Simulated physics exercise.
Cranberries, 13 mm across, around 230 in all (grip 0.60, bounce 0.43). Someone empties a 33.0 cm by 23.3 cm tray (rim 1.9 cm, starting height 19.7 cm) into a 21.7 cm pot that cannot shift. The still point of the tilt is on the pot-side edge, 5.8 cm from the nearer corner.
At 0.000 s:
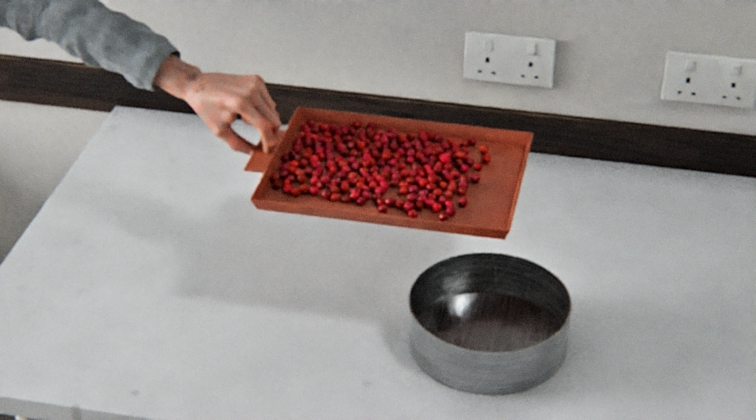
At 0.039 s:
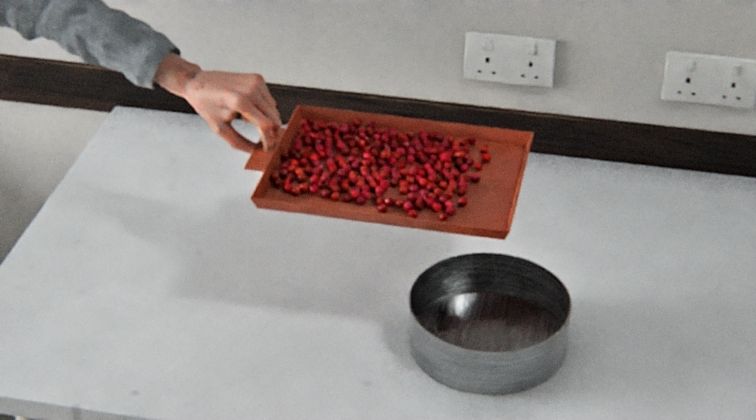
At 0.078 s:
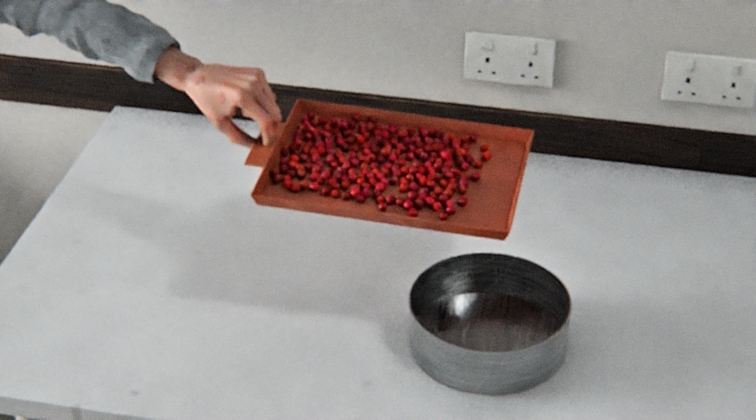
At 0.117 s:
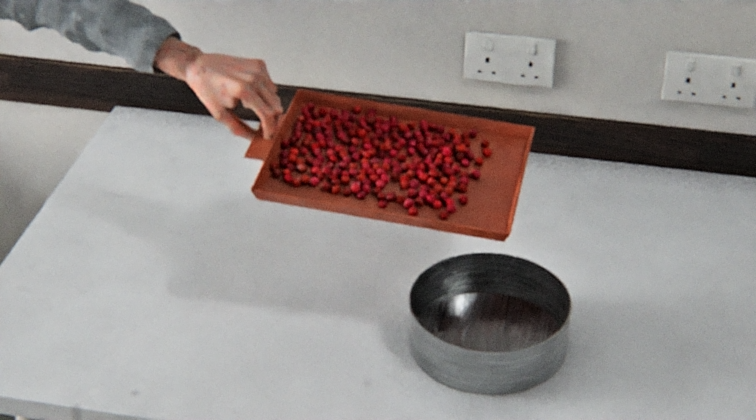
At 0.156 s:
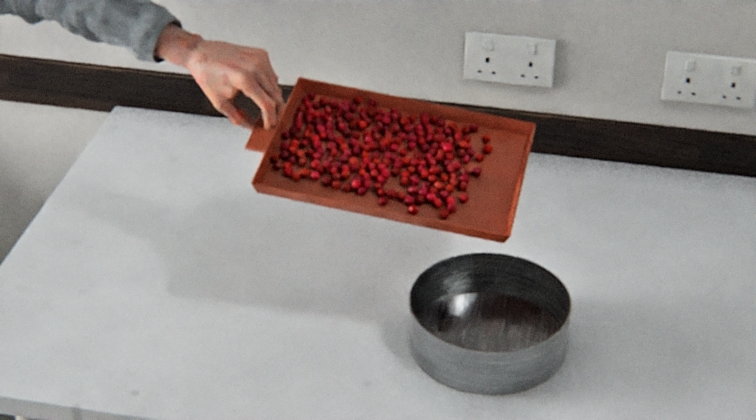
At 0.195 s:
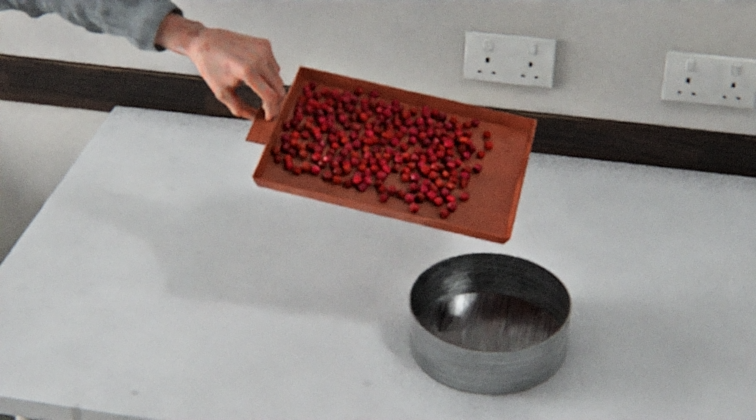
To begin with, a hand at the left holds an orange-brown tray of small red pieces nearly level above a pale tabletop, with an empty dark round pot below to the right. The hand then raises the tray's left end, slowly and then faster, while the pieces stay spread across it.
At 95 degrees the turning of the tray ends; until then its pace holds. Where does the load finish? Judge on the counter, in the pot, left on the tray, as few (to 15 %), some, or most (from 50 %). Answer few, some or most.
Counter few, pot most, tray few.
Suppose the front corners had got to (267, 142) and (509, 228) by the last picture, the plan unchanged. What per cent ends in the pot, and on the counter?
Pot 20, counter 80.
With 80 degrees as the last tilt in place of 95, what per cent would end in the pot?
In that case some 90 per cent.
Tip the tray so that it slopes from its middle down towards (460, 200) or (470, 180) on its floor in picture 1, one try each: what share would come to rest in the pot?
Some 60 and 25 per cent.
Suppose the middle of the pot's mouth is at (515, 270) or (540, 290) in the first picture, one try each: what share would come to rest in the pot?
About 30 and 70 per cent.
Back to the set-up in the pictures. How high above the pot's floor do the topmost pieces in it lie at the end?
Roughly 4.5 cm.
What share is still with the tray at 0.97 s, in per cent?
Some 55 per cent of the load.
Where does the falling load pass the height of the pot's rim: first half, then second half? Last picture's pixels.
First near (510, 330), later near (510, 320).
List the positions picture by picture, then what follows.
The first picture shows tray tilt 0 degrees, front corners at (257, 197) and (505, 227); middle of the pieces at (381, 164); pot at (490, 300).
The second picture shows tray tilt 1 degrees, front corners at (257, 196) and (505, 227); middle of the pieces at (381, 163).
The third picture shows tray tilt 2 degrees, front corners at (257, 193) and (505, 228); middle of the pieces at (381, 159).
The fourth picture shows tray tilt 5 degrees, front corners at (257, 187) and (505, 230), lowest corner right front; middle of the pieces at (382, 154).
The fifth picture shows tray tilt 8 degrees, front corners at (258, 181) and (506, 232), lowest corner right front; middle of the pieces at (382, 148).
The sixth picture shows tray tilt 12 degrees, front corners at (258, 175) and (506, 234), lowest corner right front; middle of the pieces at (383, 142); pot at (490, 300). Its pace works out near 85 degrees a second.
After 0.66 s, tilt 52 degrees; the tray holds 100 %, the pot 0 %.
After 0.97 s, tilt 78 degrees; the tray holds 55 %, the pot 25 %.
Then, at 1.38 s, tilt 95 degrees; the tray holds 0 %, the pot 90 %.
At rest (2.0 s), counter 10 %, pot 90 %, tray 0 %.
